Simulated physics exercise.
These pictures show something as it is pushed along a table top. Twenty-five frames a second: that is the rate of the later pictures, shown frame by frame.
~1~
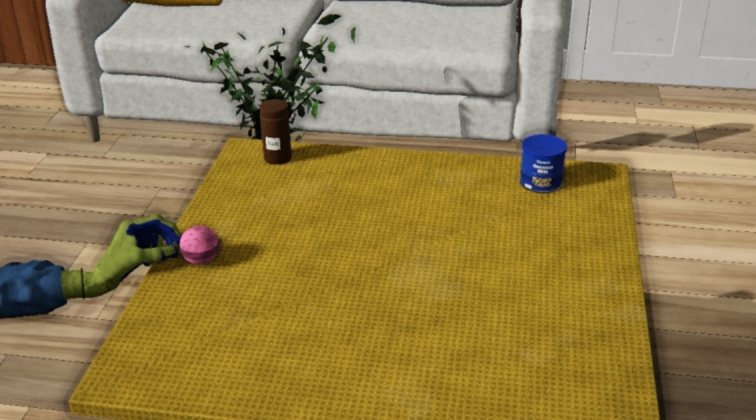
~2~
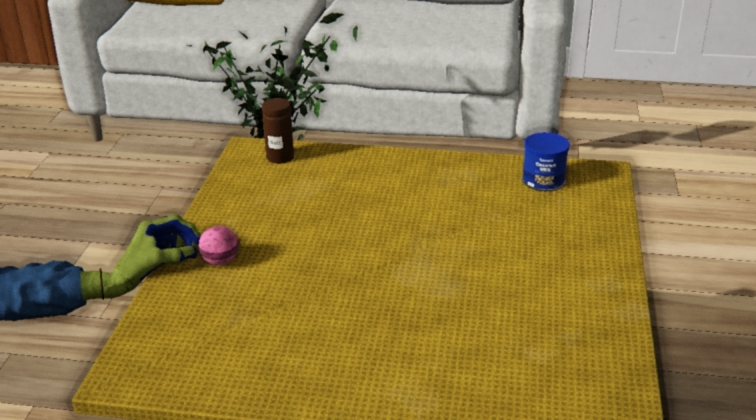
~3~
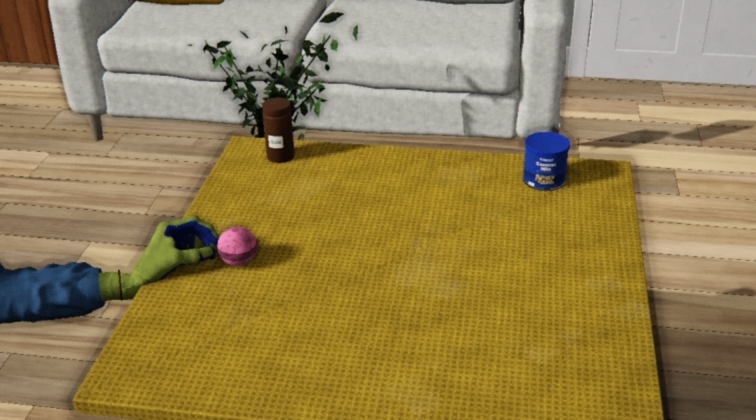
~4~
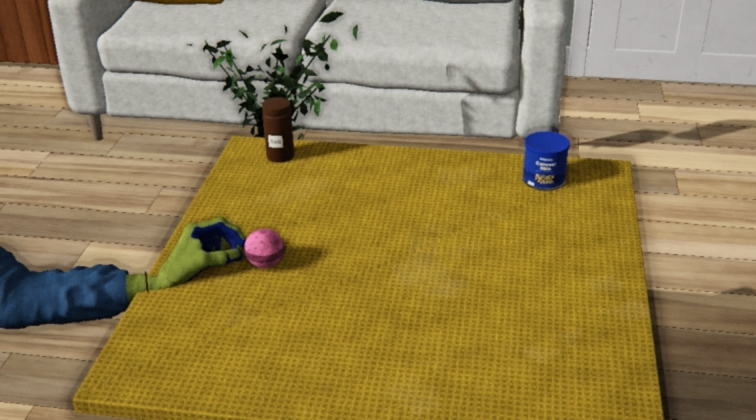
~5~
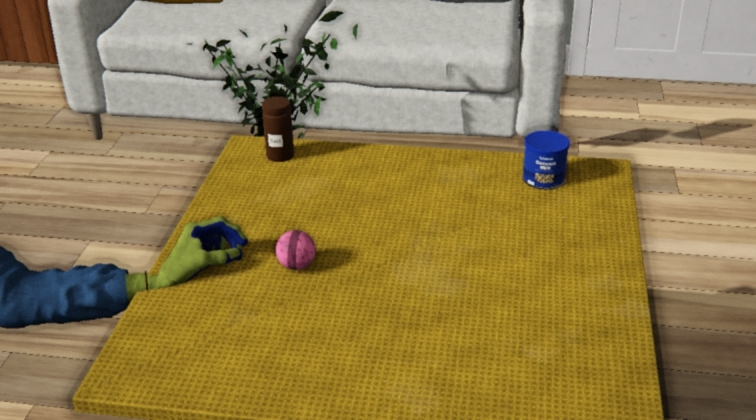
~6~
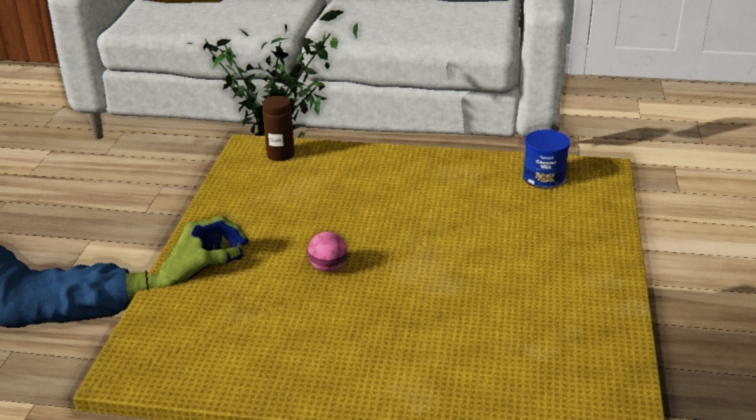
On a yellow mat before a grey sofa, a green hand pushing a pink ball rightward, the ball then rolling clear of it.
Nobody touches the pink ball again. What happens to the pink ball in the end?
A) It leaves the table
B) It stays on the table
Option A: It leaves the table.
Then, 0.20 s on from there, pink ball shifted well along near (479, 264).
Then, 0.50 s on from there, pink ball now off the table.
Then, 0.80 s on from there, things are still on the move.
Then, 1.10 s on from there, as before.
In the end, off the table, pink ball.
